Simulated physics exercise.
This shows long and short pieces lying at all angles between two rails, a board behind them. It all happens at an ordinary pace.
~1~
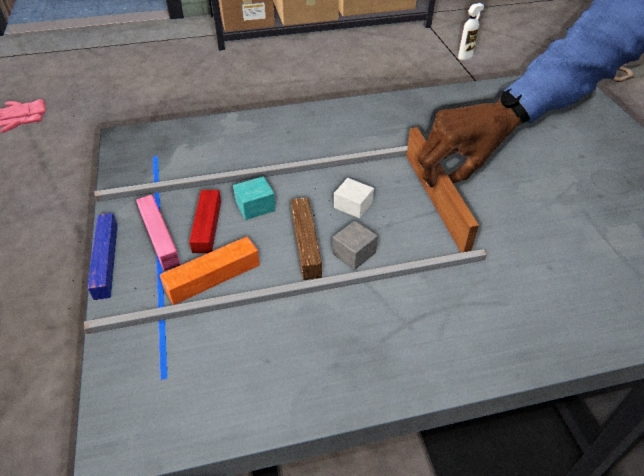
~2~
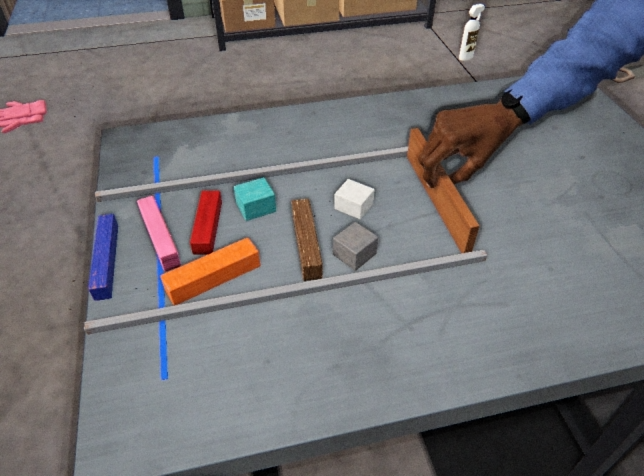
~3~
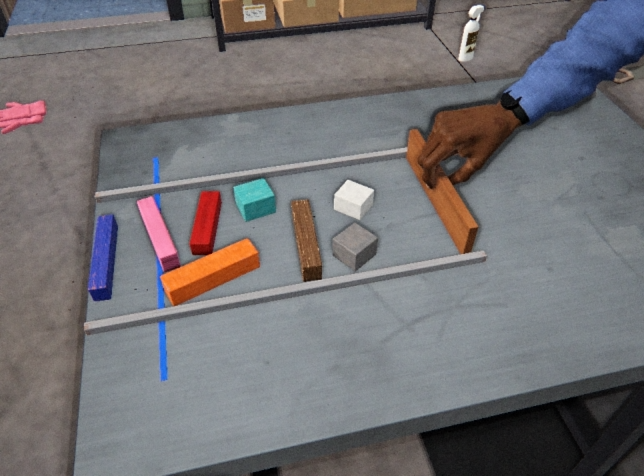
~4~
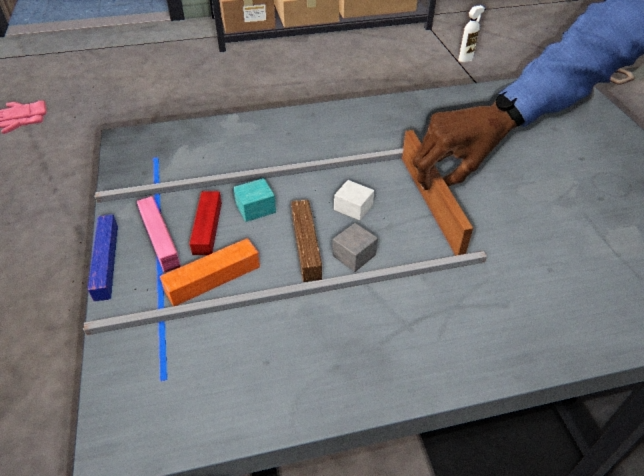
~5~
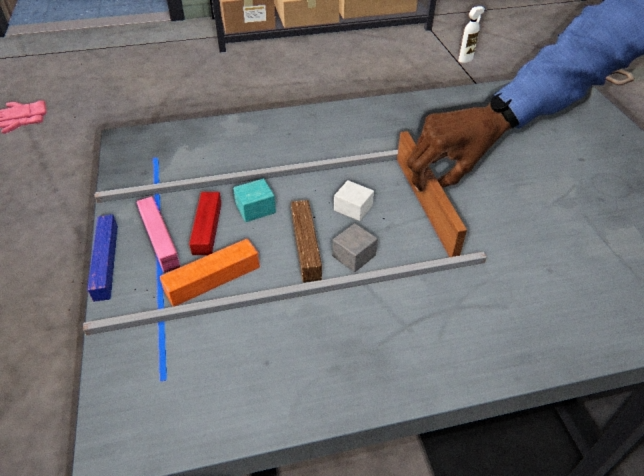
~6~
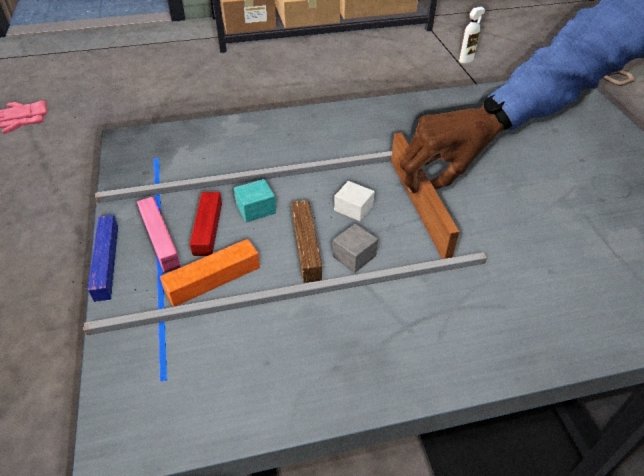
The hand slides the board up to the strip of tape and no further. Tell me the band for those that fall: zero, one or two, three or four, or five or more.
In the end the number that fall off is three or four.
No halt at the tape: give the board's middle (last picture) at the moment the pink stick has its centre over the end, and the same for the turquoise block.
At (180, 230) for the pink stick; at (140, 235) for the turquoise block.
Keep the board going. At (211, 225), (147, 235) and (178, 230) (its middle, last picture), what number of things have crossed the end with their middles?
The counts: 0, 4 and 3.
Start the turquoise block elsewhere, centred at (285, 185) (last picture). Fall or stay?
It remains up.
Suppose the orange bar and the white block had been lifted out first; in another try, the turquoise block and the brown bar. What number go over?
2 in the first case, 2 in the second.
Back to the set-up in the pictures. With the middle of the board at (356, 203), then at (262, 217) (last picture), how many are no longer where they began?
By then 2, and 6.
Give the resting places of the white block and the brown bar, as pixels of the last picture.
First (143, 224), then (114, 266).
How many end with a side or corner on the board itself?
In contact: 2.
Soon after, none off yet; blue bar at rest near (104, 256); pink stick at rest near (158, 233); orange bar at rest near (212, 272).
After that, none off yet; blue bar at rest near (104, 256); pink stick at rest near (158, 233); orange bar displaced a little near (154, 284).
In the end, the number that fall off is three or four; gone, red stick, orange bar, pink stick and blue bar.
